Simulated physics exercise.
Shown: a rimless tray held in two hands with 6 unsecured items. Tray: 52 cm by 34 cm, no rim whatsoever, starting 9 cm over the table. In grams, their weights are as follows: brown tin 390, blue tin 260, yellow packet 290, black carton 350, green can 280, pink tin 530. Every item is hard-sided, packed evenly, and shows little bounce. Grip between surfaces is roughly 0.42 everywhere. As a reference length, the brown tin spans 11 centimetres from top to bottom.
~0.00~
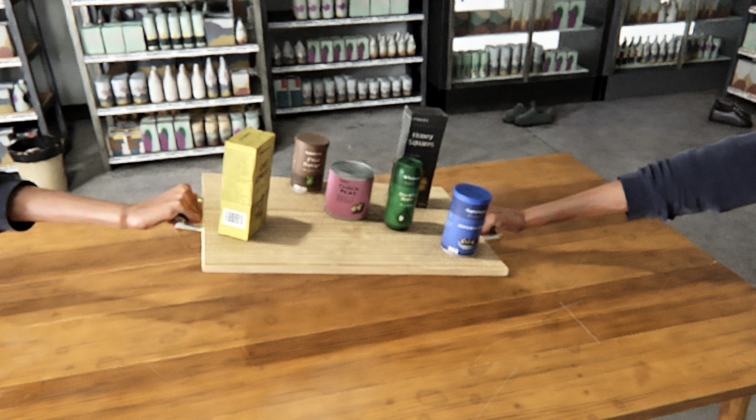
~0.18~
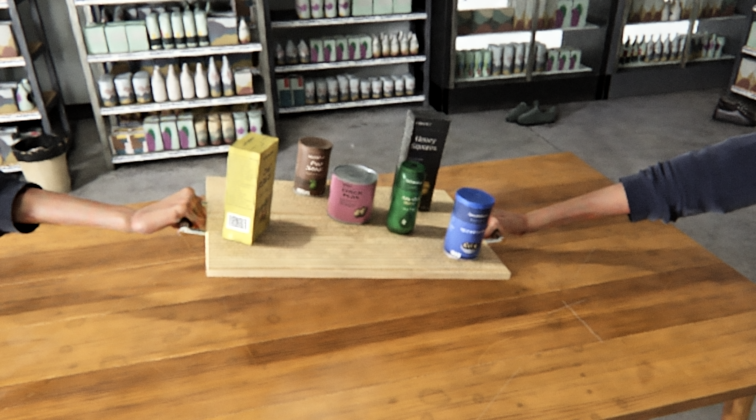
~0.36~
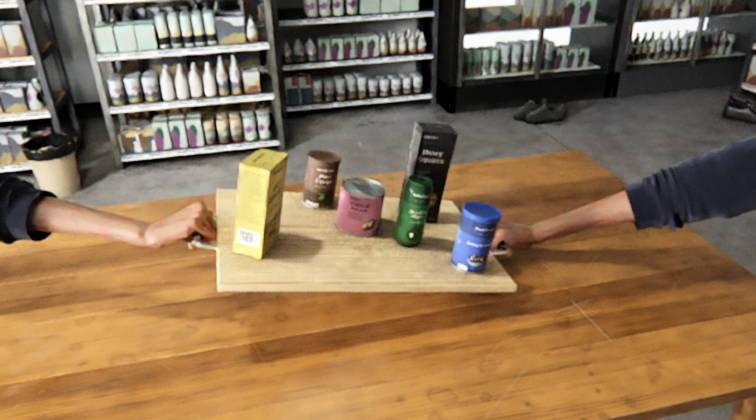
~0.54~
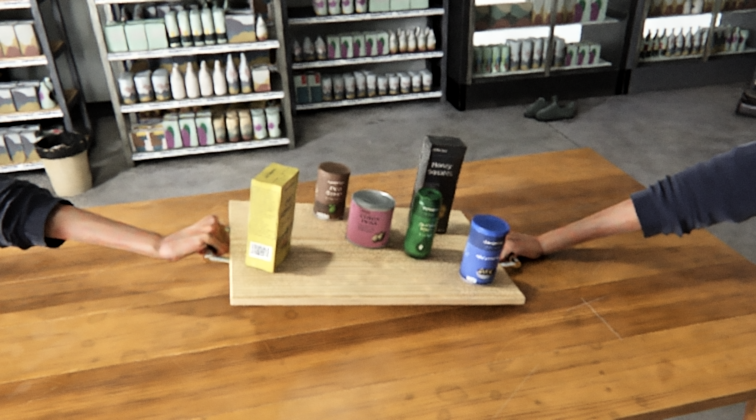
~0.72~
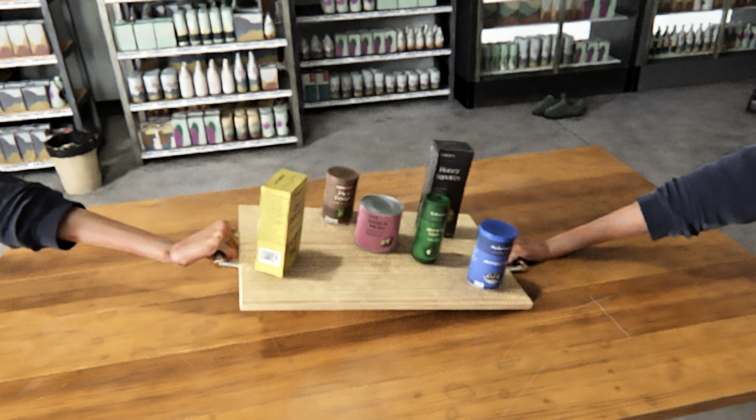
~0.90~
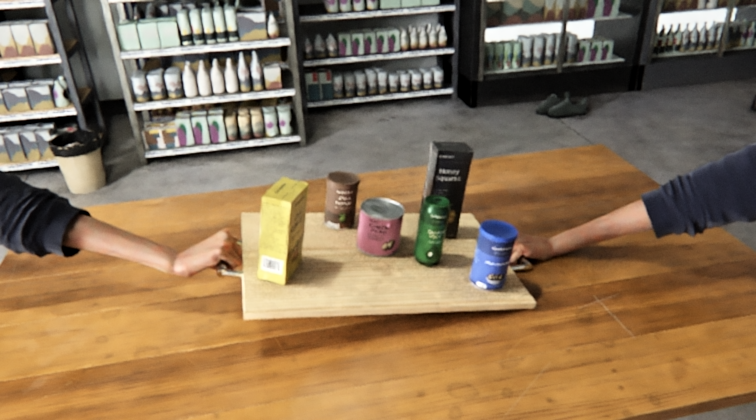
Two hands, one at each end, lower a rimless wooden tray toward a wooden table in a shop with stocked shelves behind, seen from slightly above. On it stand a yellow packet at left, brown and pink tins, a green can, a black carton and a blue tin at right. The tray shifts rightward and down in view, its right edge reaching the table, while the items keep their places.
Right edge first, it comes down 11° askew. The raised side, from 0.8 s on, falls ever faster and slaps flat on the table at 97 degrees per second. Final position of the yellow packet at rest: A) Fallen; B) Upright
The answer is A.
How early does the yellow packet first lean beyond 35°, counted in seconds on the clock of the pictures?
1.3 s, roughly.
Around 1.10 s, tray flat on the table; yellow packet tipped 10° against what carries it near (268, 262).
Around 1.40 s, tray flat on the table; yellow packet now off the tray.
Finally (1.9 s), off the tray and tipped over, yellow packet; the other 5 still in place (within 5 cm). In the last view, yellow packet near (221, 285).
